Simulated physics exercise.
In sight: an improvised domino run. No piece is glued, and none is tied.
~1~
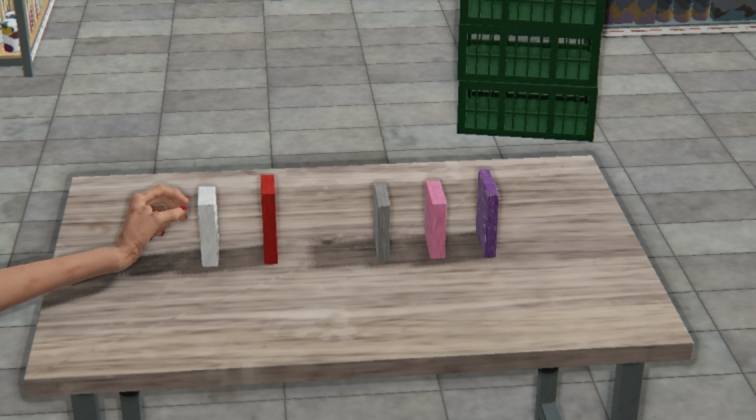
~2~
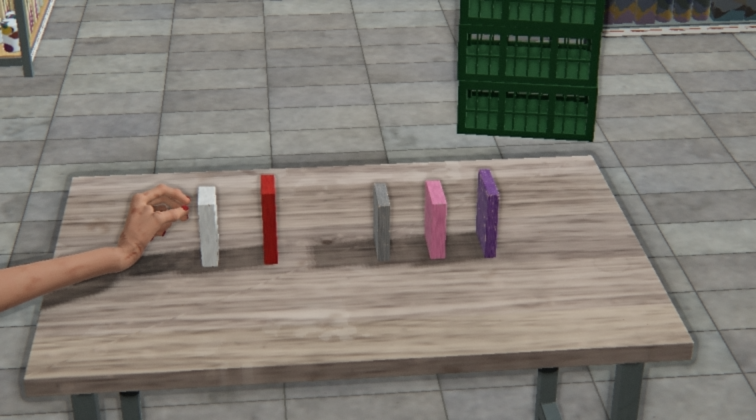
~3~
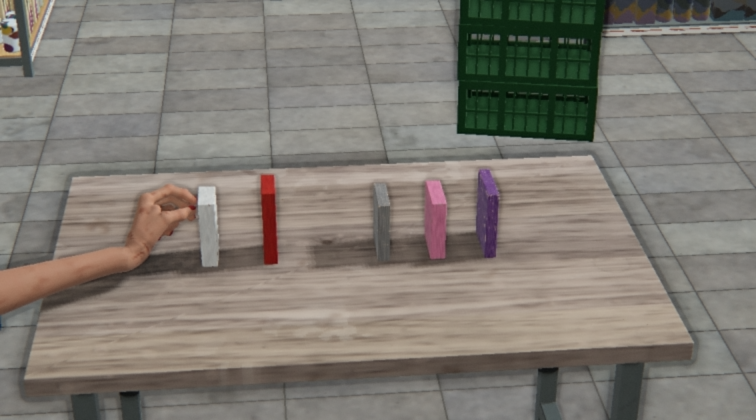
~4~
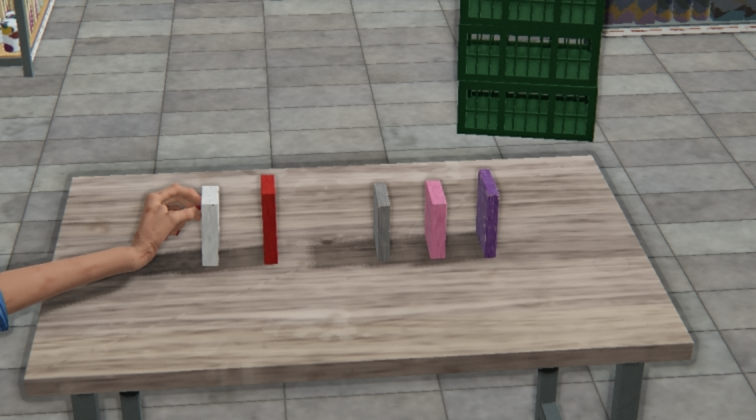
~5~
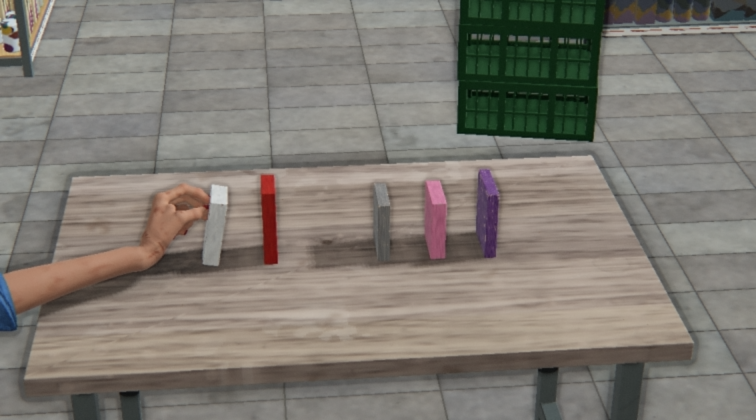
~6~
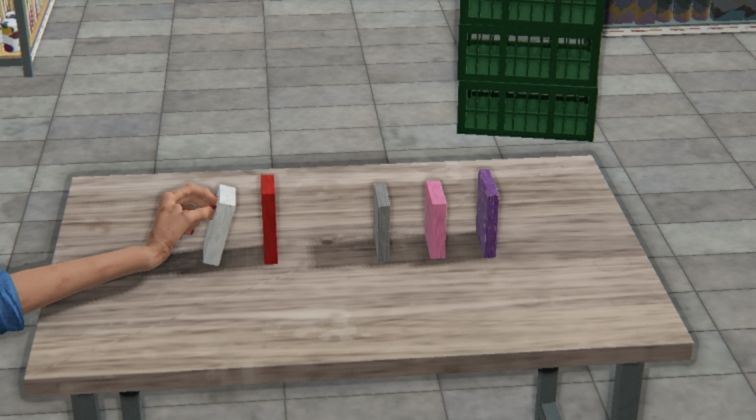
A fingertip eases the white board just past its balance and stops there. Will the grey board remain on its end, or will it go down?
Once it all settles, it's left standing there.
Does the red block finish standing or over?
Well, the red block tumbles.
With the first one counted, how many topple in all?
That makes 2 altogether.
Then, 0.20 s on from there, white board 43° over; red block turned 5° from how it was put.
Then, 0.30 s on from there, white board 58° over; red block turned 24° from how it was put.
Then, 0.40 s on from there, white board 75° over; red block turned 69° from how it was put.
Then, 0.50 s on from there, white board 77° over; red block on its side.
In the end, toppled on the table, red block; the other 2 unmoved. At the end, from the last picture's camera, grey board near (382, 222).
